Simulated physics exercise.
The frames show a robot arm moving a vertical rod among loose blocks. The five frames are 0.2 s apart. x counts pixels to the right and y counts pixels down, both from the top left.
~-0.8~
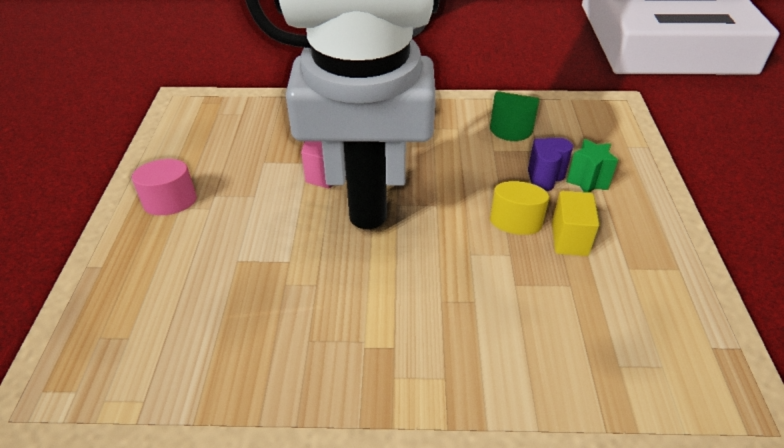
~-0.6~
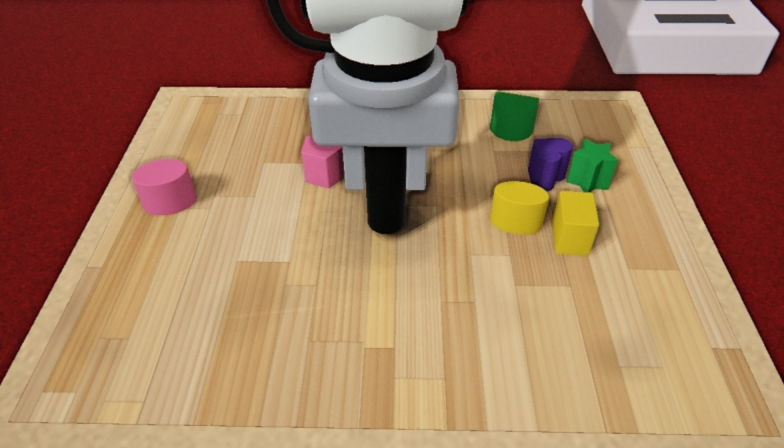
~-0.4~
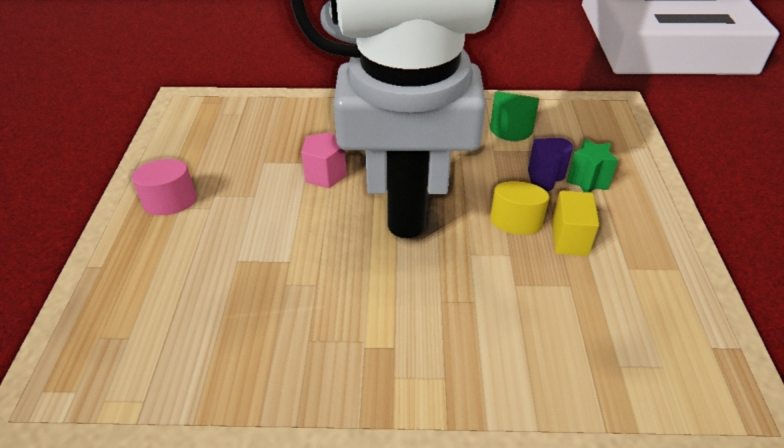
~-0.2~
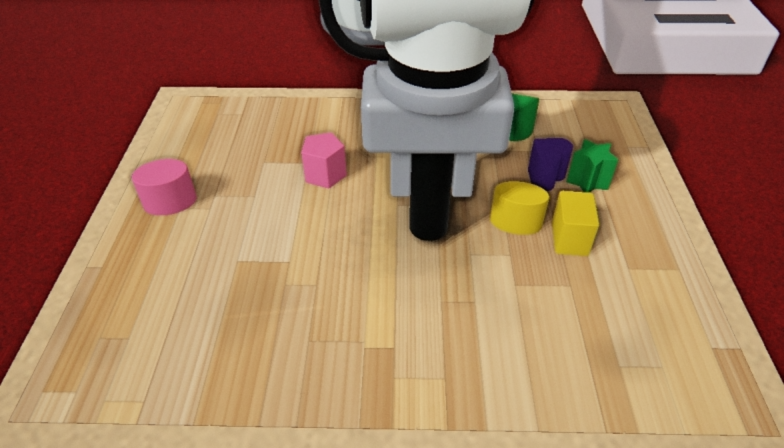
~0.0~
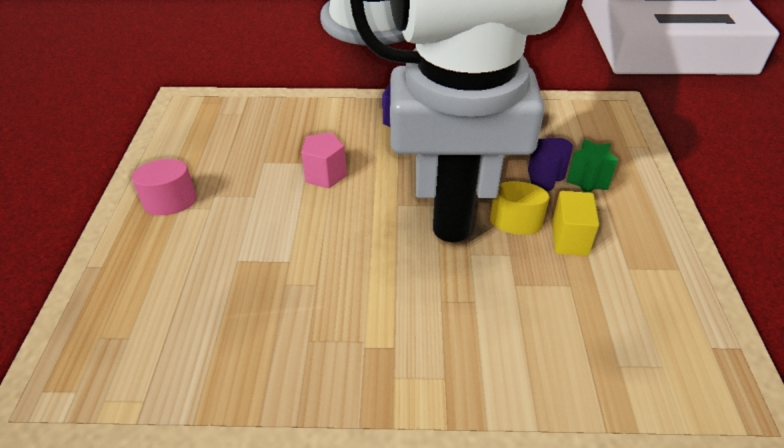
On a wooden board over a red surface, a robot arm moved its upright black rod steadily to the right toward a yellow round block, while the scattered pink, green, purple and yellow blocks stayed still.
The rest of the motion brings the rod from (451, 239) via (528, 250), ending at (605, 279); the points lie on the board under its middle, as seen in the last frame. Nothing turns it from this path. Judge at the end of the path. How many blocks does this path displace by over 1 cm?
The result: One block.
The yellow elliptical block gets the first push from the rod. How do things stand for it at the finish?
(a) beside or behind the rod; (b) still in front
The correct letter is a.
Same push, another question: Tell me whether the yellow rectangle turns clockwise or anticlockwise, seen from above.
It rotates counterclockwise.
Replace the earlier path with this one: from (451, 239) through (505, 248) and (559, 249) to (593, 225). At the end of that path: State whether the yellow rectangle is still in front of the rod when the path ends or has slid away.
It stays ahead.
On the path given first. One third of the way, rod (505, 235); nothing pushed yet.
Two thirds of the way, rod (557, 248); yellow rectangle (587, 208), turned 25° anticlockwise.
At the end, rod (608, 270); yellow elliptical block not moved; yellow rectangle (596, 210), turned 55° anticlockwise.
